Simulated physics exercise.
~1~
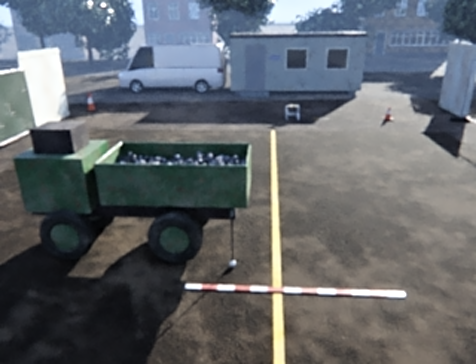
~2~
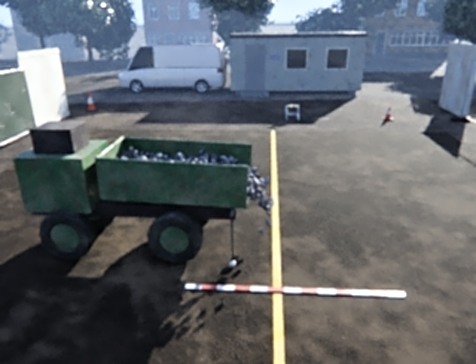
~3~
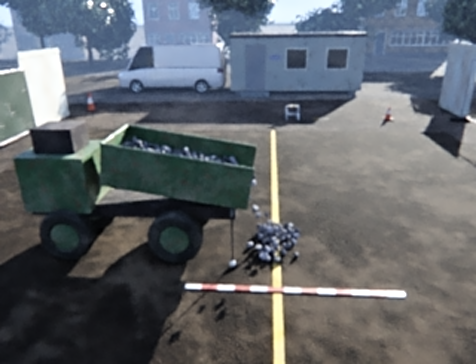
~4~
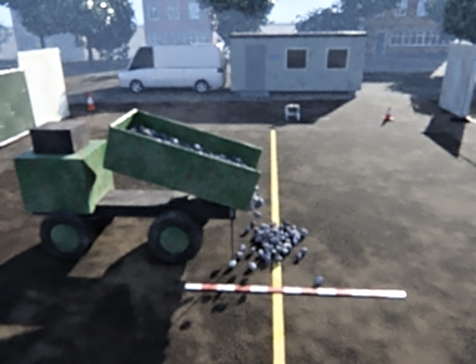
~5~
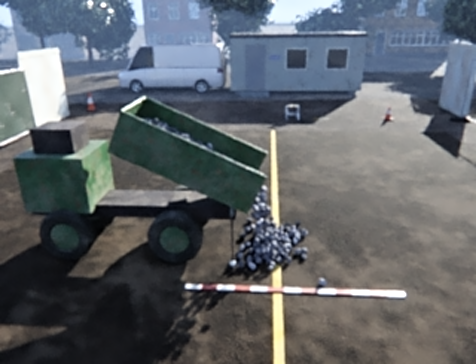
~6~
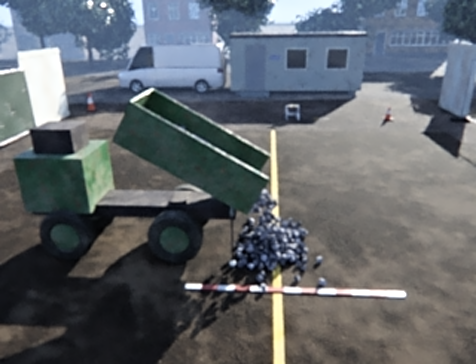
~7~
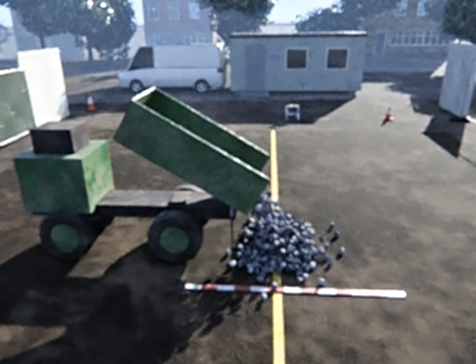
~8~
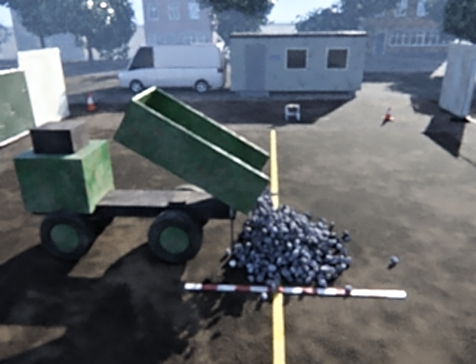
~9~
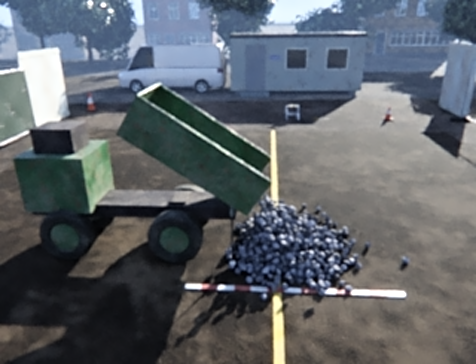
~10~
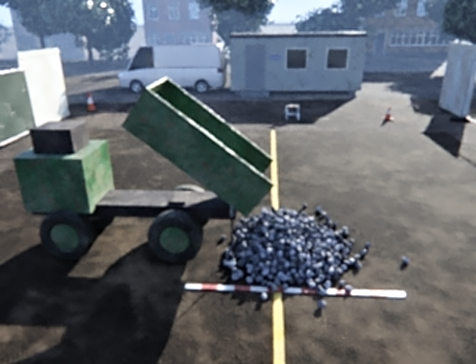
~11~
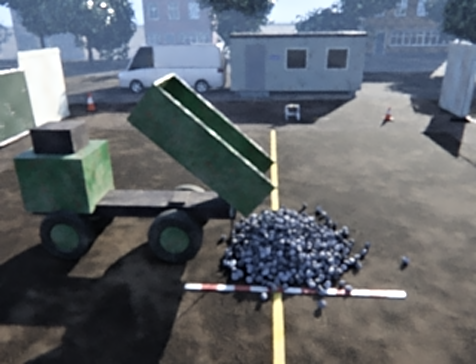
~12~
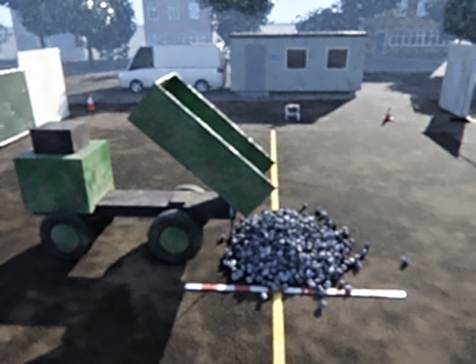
A sunlit yard of dark ground is seen from slightly above, with a white van, a grey cabin and trees at the back. A green tipper truck stands at left, its open body full of grey stones, beside a yellow line and a red and white striped staff on the ground. The body tilts up, and stones spill from its right end, forming a small heap on the line. It tips steeper, pauses, and the heap spreads rightward. Then it rises a little further and stops, empty, with the wide heap lying across the line, more of it to the right.
